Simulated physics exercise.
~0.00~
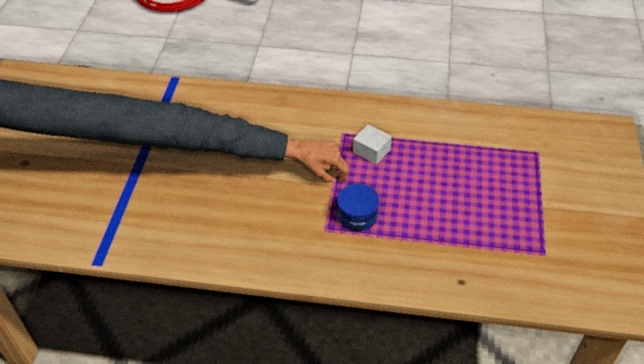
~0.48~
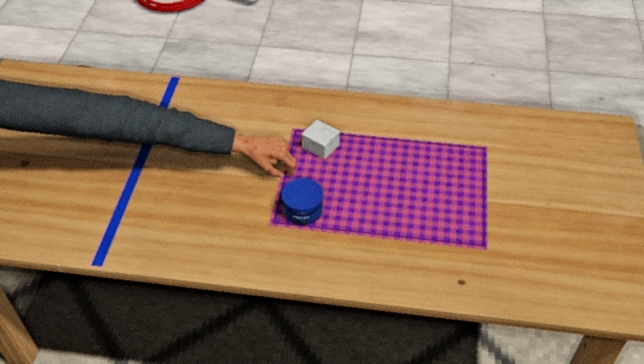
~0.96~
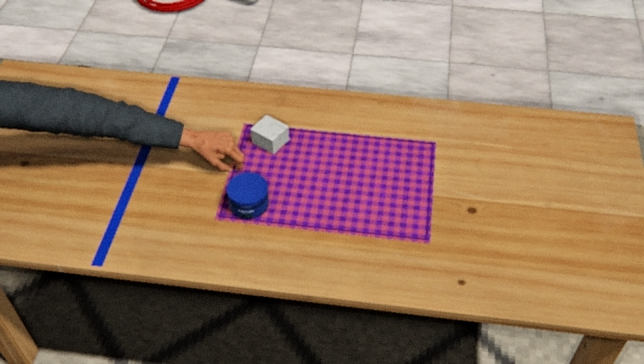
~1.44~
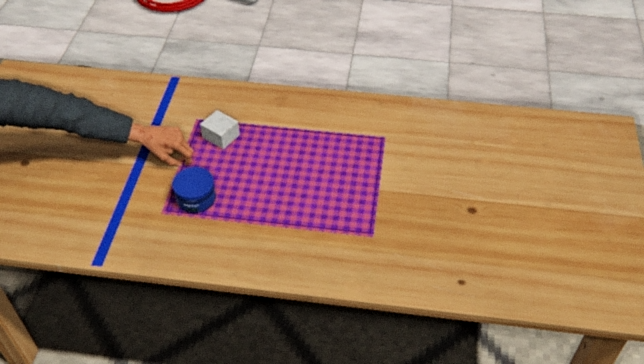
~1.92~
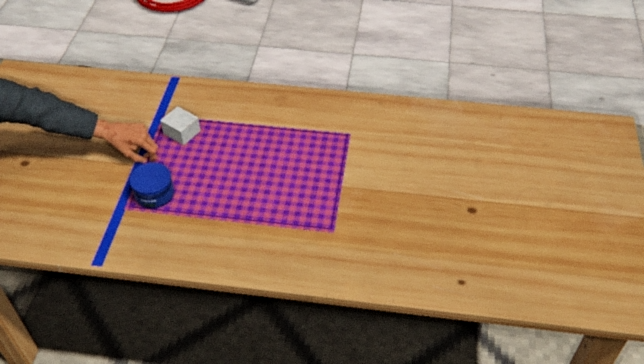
In this clip, a hand pulls a purple checked cloth leftward across a wooden table, carrying a blue tub and a white block along with it, until the cloth's edge reaches the blue tape line with both objects still on the cloth.
